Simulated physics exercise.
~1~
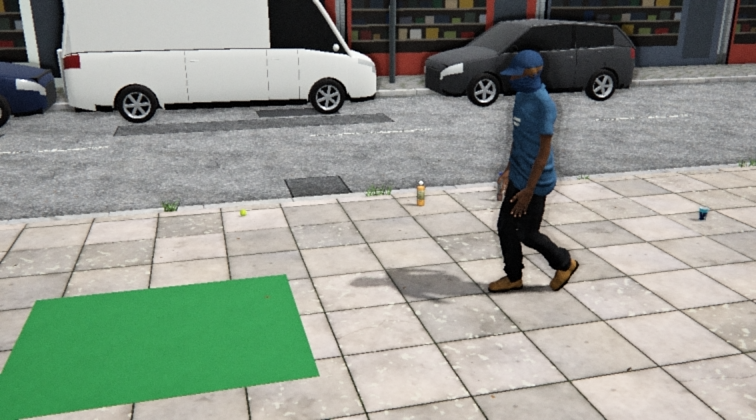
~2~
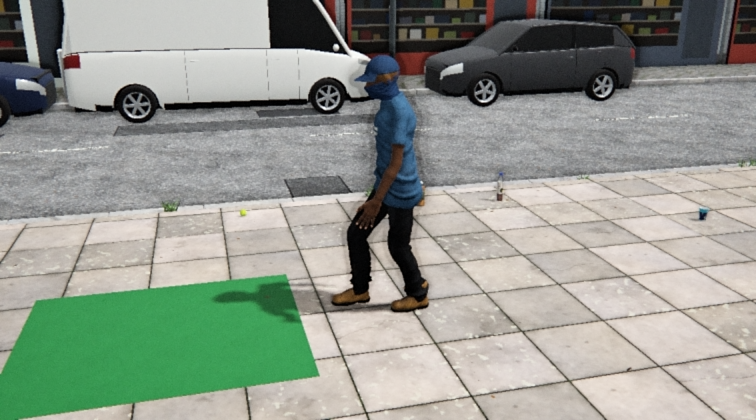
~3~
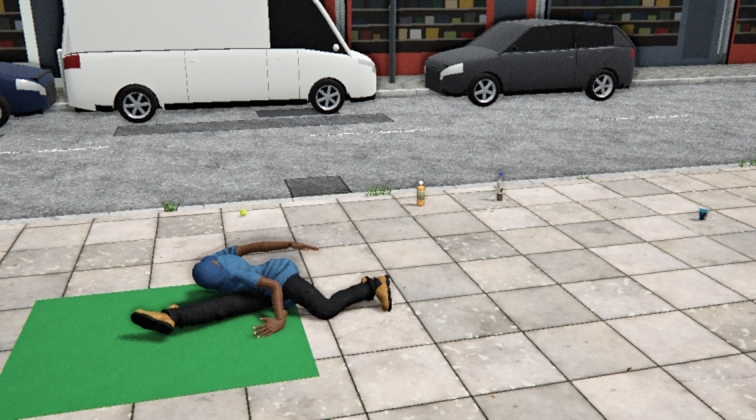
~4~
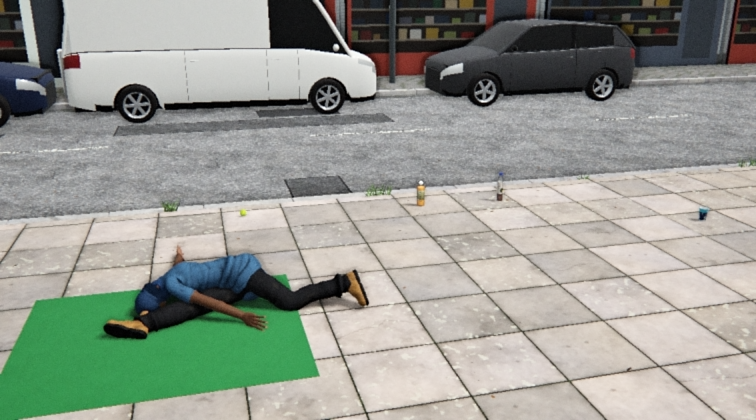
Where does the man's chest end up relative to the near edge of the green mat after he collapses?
His chest ends up past the near edge, over the green mat.
A man in a blue cap walks left, collapses, and ends sprawled across a green mat.
